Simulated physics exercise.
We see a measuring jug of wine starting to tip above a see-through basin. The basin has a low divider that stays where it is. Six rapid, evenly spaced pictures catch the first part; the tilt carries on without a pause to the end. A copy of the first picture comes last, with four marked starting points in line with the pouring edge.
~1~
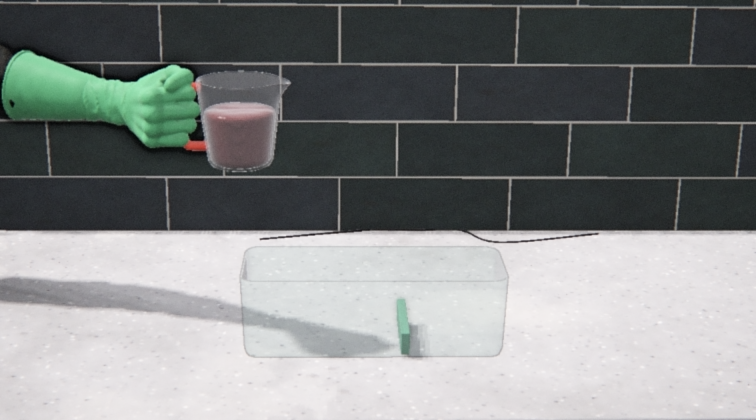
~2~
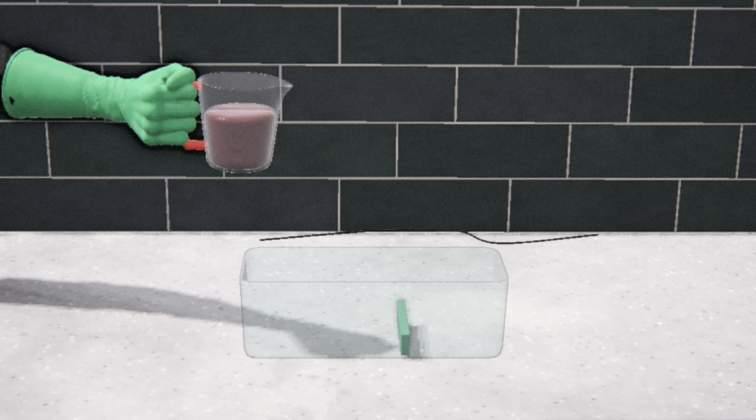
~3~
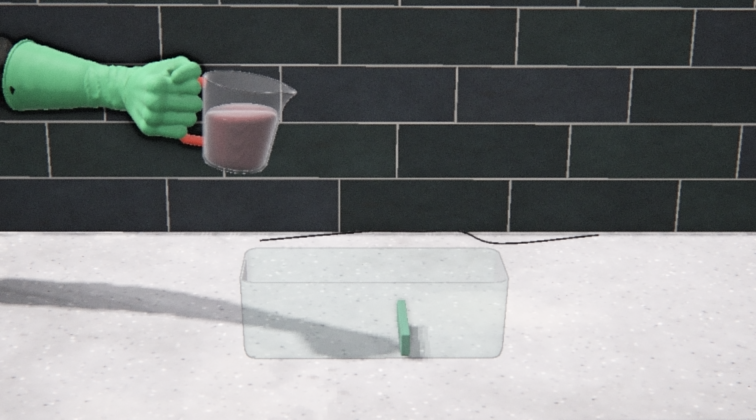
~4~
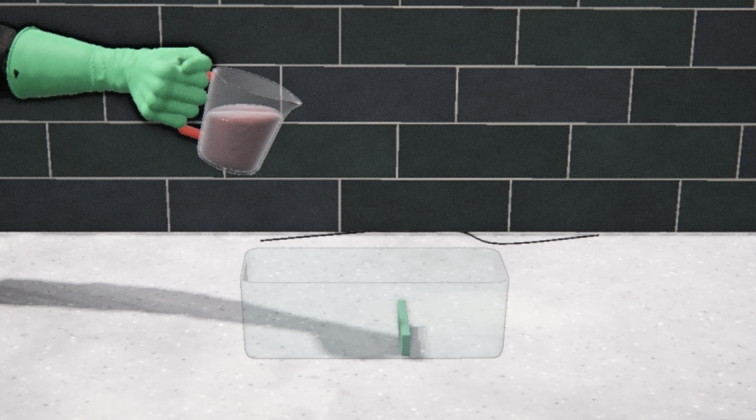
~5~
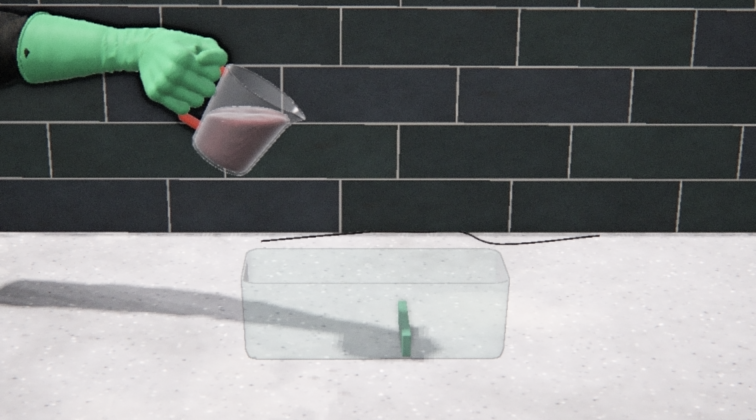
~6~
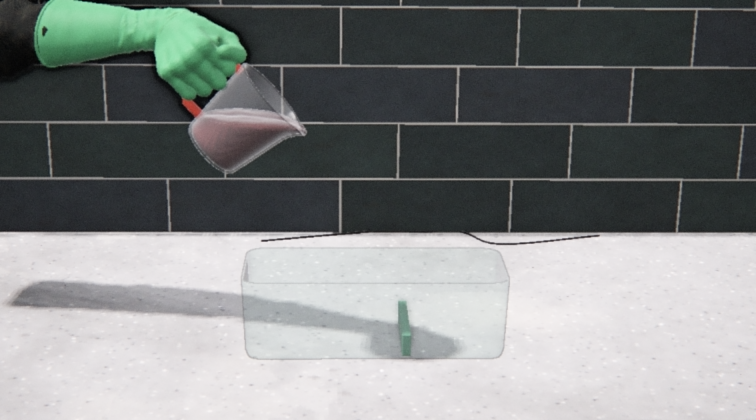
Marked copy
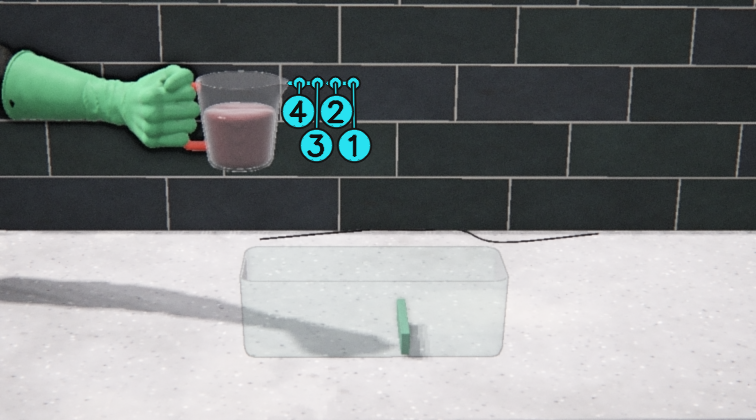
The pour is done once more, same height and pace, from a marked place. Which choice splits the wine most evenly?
It is 1.
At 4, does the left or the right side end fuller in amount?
The left one.
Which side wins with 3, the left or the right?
The left one.
In cyan, 1 at (353, 83); 2 at (335, 83); 3 at (317, 83); 4 at (299, 83).
For dot 1, about 50 % ends left of the wall and 47 % right of it.
For dot 2, about 86 % ends left of the wall and 9 % right of it; 6 % is lost outside.
For dot 3, about 82 % ends left of the wall and 11 % right of it; 7 % is lost outside.
For dot 4, about 81 % ends left of the wall and 15 % right of it; 4 % is lost outside.
